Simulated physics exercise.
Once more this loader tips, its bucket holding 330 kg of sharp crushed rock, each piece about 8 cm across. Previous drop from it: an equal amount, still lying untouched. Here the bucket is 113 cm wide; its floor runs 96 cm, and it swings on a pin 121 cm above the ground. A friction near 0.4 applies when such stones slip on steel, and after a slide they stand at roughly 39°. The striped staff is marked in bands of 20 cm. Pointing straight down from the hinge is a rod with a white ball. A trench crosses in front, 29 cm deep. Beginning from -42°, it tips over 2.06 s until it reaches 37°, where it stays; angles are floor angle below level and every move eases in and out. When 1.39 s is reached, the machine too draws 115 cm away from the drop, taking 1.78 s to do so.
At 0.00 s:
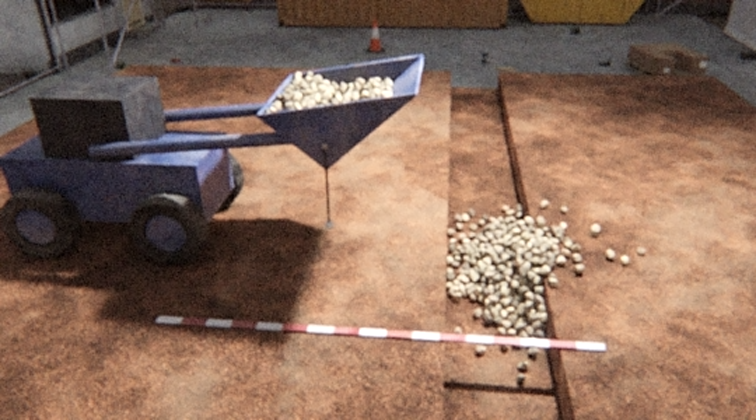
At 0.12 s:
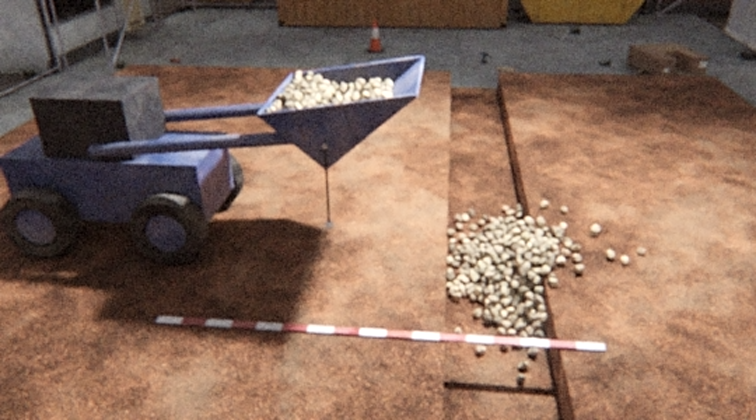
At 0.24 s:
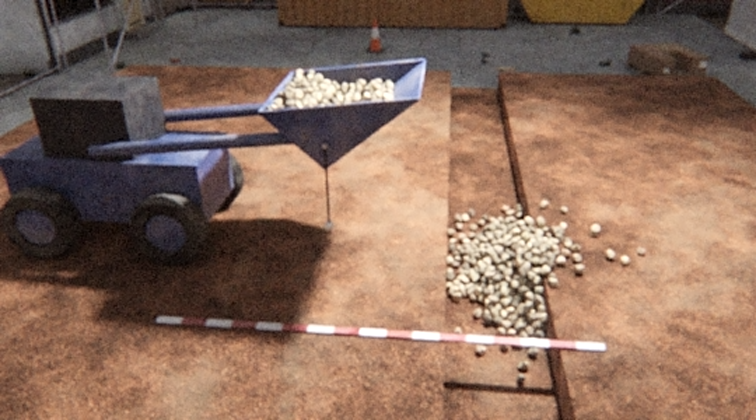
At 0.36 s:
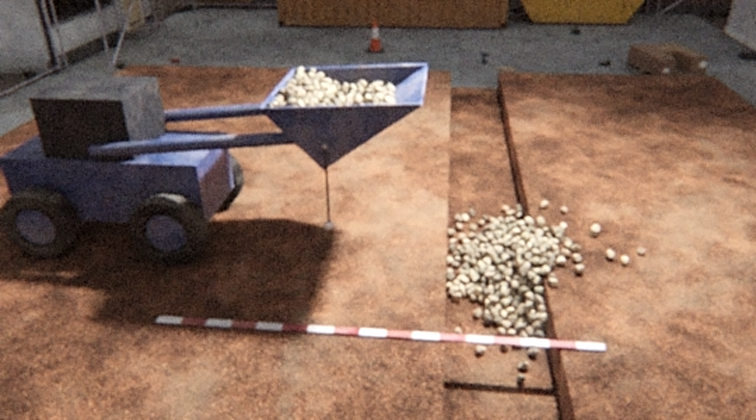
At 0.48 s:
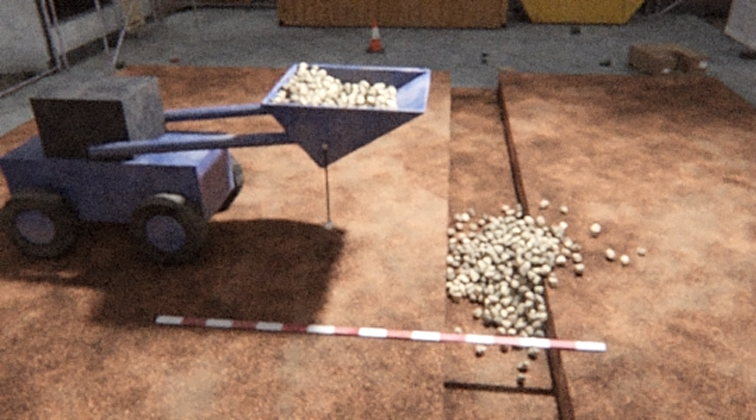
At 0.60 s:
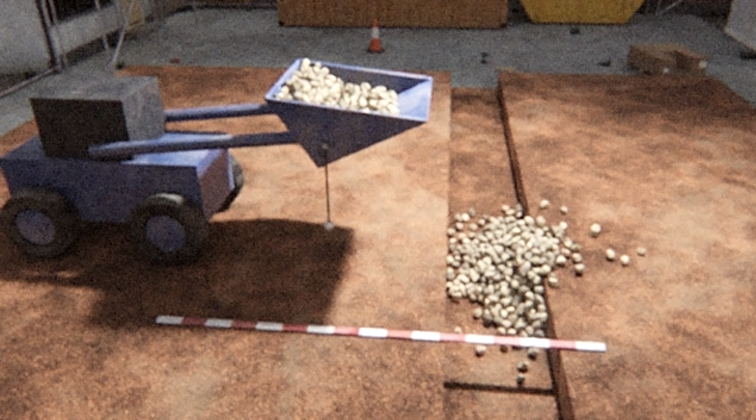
A blue loader's bucket of pale stones slowly tilts forward, its right-hand lip lowering slightly.
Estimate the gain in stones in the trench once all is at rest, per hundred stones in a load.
5 per hundred.
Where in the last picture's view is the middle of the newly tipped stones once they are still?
Their centre ends up near (388, 235).
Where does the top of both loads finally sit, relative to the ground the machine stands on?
It sits around 26 centimetres higher than that ground.
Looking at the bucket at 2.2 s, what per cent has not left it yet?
Roughly 25 per cent is still inside.
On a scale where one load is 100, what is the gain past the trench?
Roughly 0 per cent of a load.
After 1.5 s the floor is at 24°; in per cent of one load, 100 in the bucket, 92 in the trench, 8 past the trench; the foremost stones are at (597, 242).
After 2.2 s the floor is at 37°; in per cent of one load, 26 in the bucket, 73 short of the trench, 93 in the trench, 8 past the trench; the foremost stones are at (597, 242).
After 3.6 s the floor is at 37°; in per cent of one load, 0 in the bucket, 95 short of the trench, 97 in the trench, 8 past the trench; the foremost stones are at (597, 242).
After 6.3 s the floor is at 37°; in per cent of one load, 0 in the bucket, 95 short of the trench, 97 in the trench, 8 past the trench; the foremost stones are at (597, 242). Net gain in the trench, 5.
